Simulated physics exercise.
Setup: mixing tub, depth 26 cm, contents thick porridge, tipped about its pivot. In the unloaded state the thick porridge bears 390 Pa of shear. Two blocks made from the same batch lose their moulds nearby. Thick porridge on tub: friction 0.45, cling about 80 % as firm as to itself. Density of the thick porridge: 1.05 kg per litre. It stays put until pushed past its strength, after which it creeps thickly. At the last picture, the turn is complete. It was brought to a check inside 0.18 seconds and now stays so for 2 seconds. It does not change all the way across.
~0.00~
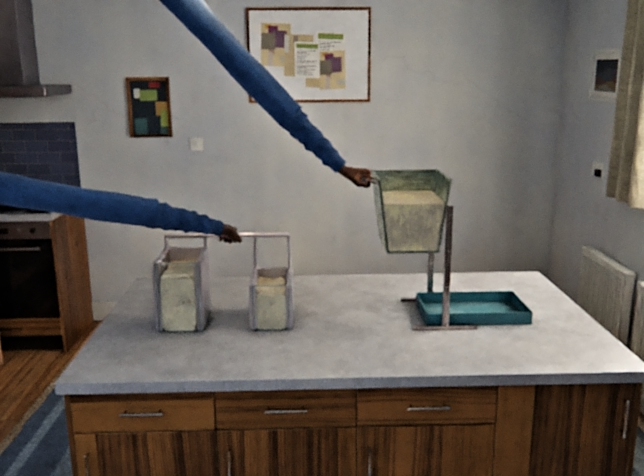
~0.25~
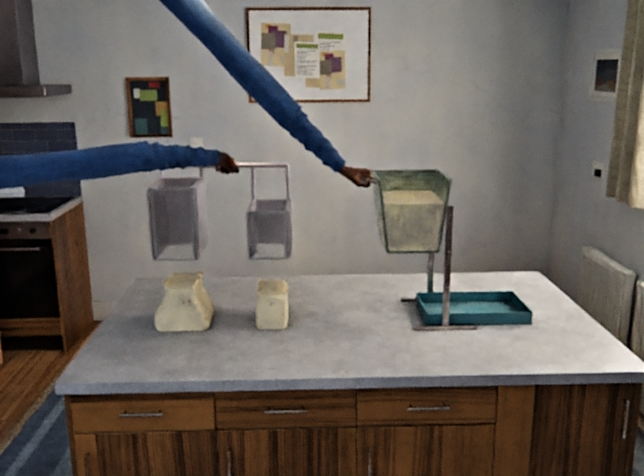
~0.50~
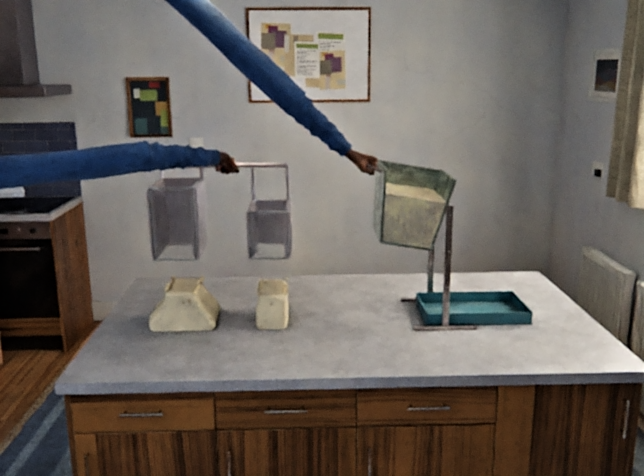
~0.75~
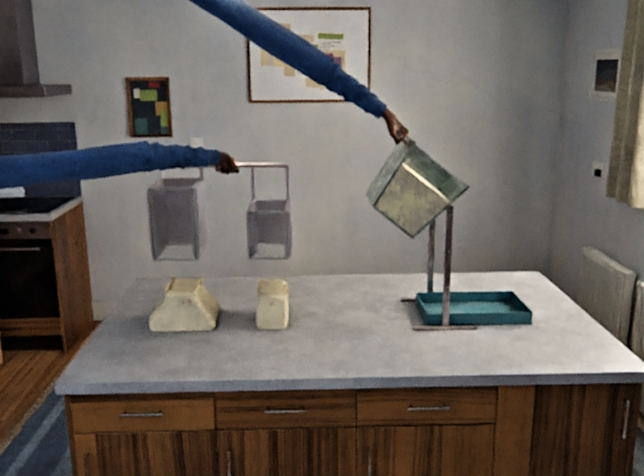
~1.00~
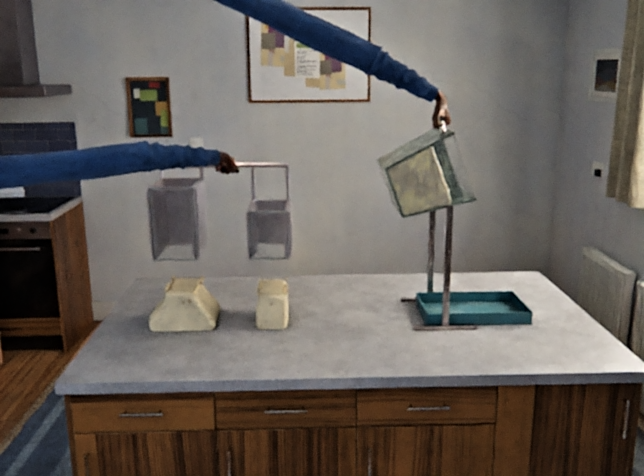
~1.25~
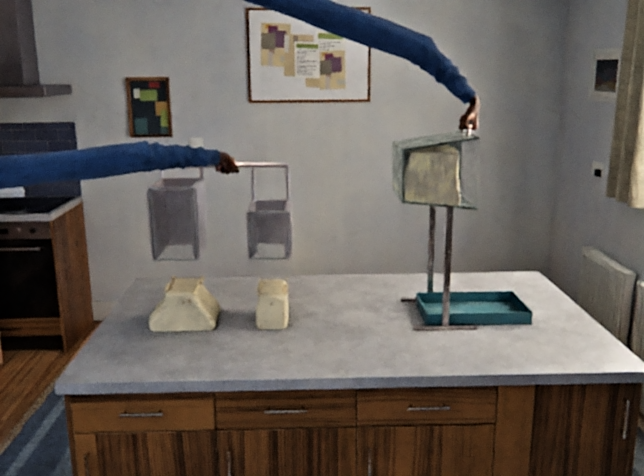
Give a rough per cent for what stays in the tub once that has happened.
Roughly 73 per cent stays in the tub.
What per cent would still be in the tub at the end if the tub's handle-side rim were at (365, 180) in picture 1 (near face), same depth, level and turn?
Near 50 per cent.
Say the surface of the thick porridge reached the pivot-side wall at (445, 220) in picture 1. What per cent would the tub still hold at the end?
Roughly 100 per cent would still be in the tub at the end.
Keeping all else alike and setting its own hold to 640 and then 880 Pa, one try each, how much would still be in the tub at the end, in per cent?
Roughly 100 % followed by roughly 100 %.
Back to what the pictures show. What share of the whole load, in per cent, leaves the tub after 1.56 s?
Roughly 20 per cent of the load.
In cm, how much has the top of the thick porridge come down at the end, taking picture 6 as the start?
7 cm or so.
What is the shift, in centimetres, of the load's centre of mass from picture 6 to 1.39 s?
Something like 3 cm, I'd say.
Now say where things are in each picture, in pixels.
The first picture shows handle-side rim at (381, 181), tilt 0 degrees; top of the thick porridge at (386, 203); blocks stand 22 cm, 14 cm (left to right).
The second picture shows handle-side rim at (381, 181), tilt 0 degrees; top of the thick porridge at (386, 203); blocks stand 17 cm, 14 cm (left to right).
The third picture shows handle-side rim at (387, 170), tilt 10 degrees; top of the thick porridge at (390, 194); blocks stand 15 cm, 14 cm (left to right).
The fourth picture shows handle-side rim at (416, 143), tilt 39 degrees; top of the thick porridge at (405, 166); blocks stand 15 cm, 14 cm (left to right).
The fifth picture shows handle-side rim at (454, 134), tilt 69 degrees; top of the thick porridge at (432, 149); blocks stand 15 cm, 14 cm (left to right).
The sixth picture shows handle-side rim at (479, 139), tilt 89 degrees; top of the thick porridge at (450, 151); blocks stand 15 cm, 14 cm (left to right).
After 1.39 s, the tub is at 89 degrees and holds 100 %.
After 1.56 s, the tub is at 89 degrees and holds 94 %.
After 1.73 s, the tub is at 89 degrees and holds 83 %.
After 1.90 s, the tub is at 89 degrees and holds 75 %.
After 3.25 s, at the end, the tub is at 89 degrees and holds 73 %.
